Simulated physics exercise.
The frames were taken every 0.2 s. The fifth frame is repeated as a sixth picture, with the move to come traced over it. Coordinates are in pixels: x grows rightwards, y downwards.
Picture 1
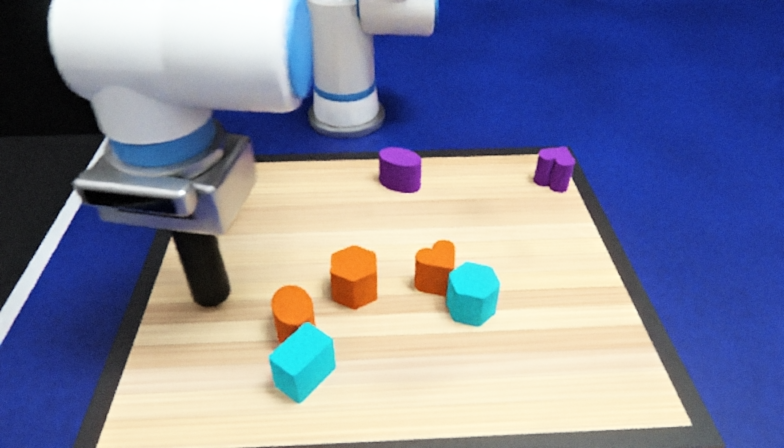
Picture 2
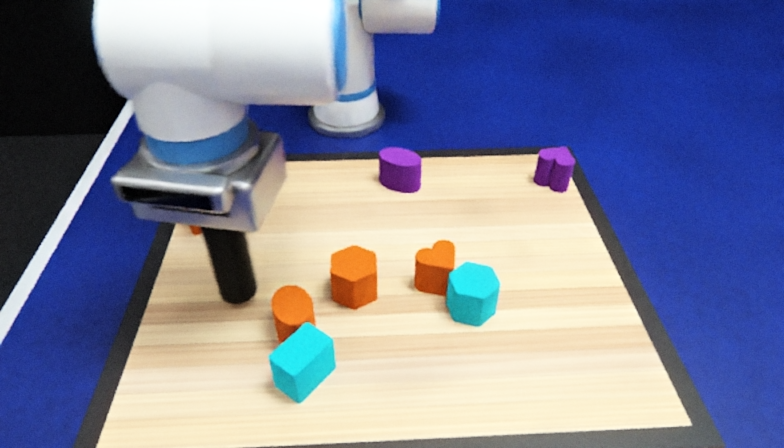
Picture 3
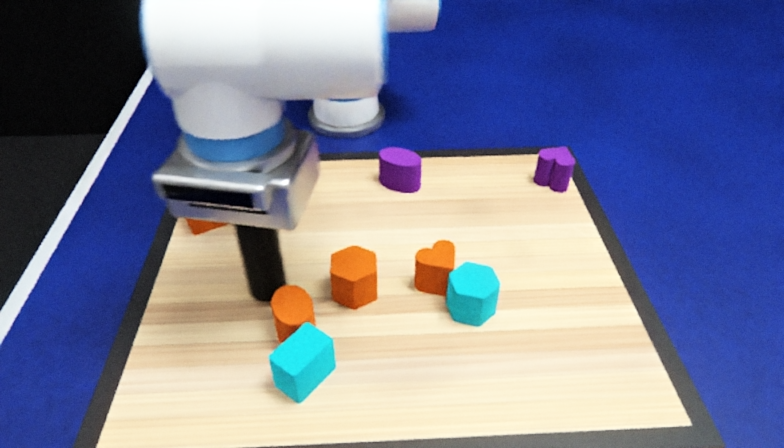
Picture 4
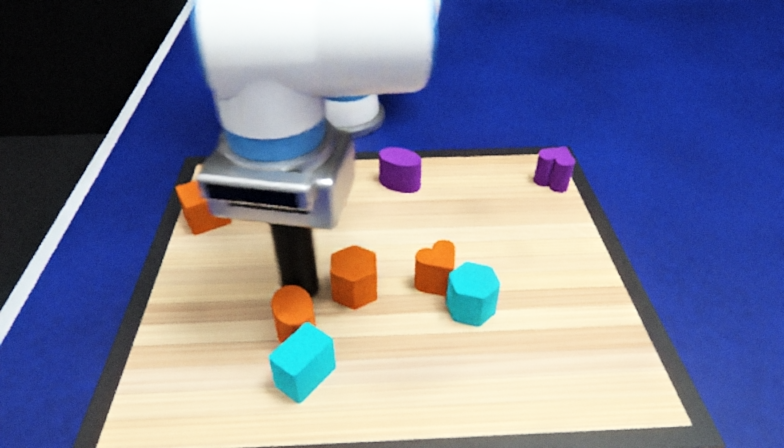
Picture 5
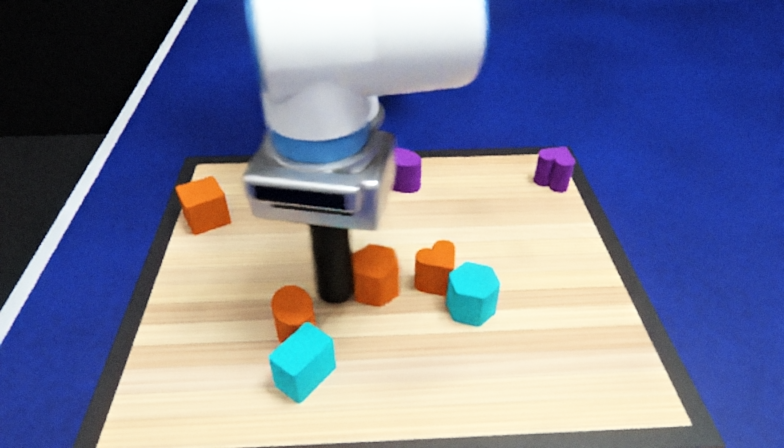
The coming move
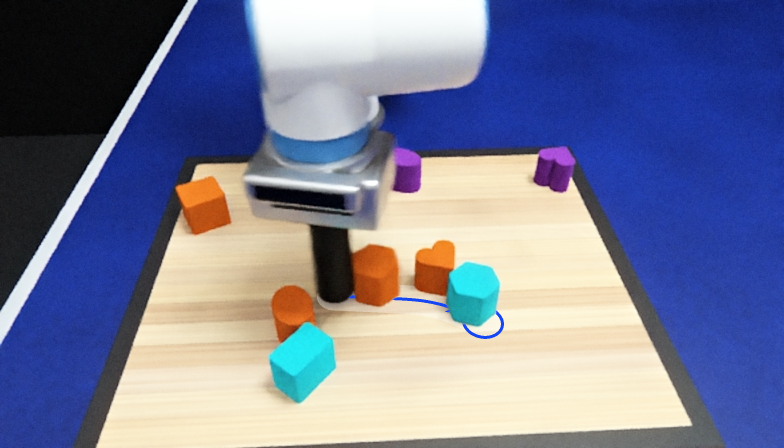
To begin with, a white robot arm holds a black bar upright at the left of a wooden board scattered with orange, turquoise and purple blocks. The arm sweeps the bar rightward, uncovering an orange block at the upper left, then nudges the orange hexagon slightly right while the other blocks stay still.
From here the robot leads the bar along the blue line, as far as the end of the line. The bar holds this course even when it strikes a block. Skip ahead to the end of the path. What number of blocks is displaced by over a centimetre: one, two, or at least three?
Blocks moved: Three or more.
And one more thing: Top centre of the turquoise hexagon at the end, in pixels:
At pixel (535, 294).
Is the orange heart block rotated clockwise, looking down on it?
It seems so.
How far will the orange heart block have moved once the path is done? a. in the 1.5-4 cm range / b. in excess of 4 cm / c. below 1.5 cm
Choice b: In excess of 4 cm.
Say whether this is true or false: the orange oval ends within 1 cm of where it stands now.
True
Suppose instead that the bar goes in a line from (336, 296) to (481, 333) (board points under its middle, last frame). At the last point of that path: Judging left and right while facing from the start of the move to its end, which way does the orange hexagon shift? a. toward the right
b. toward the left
(b)
Drawn move, from (336, 296) over (411, 300) to (483, 322).
What follows on the original path. One third of the way, bar (387, 293); orange hexagon (423, 254), turned 30° anticlockwise; orange heart block (463, 243), turned 25° clockwise.
Two thirds of the way, bar (437, 298); orange hexagon (456, 248), turned 60° anticlockwise; orange heart block (485, 231), turned 35° clockwise; turquoise hexagon (485, 281).
At the end, bar (484, 316); orange oval still; orange hexagon (456, 248), turned 60° anticlockwise; orange heart block (486, 230), turned 35° clockwise; turquoise hexagon (535, 294), turned 15° anticlockwise.
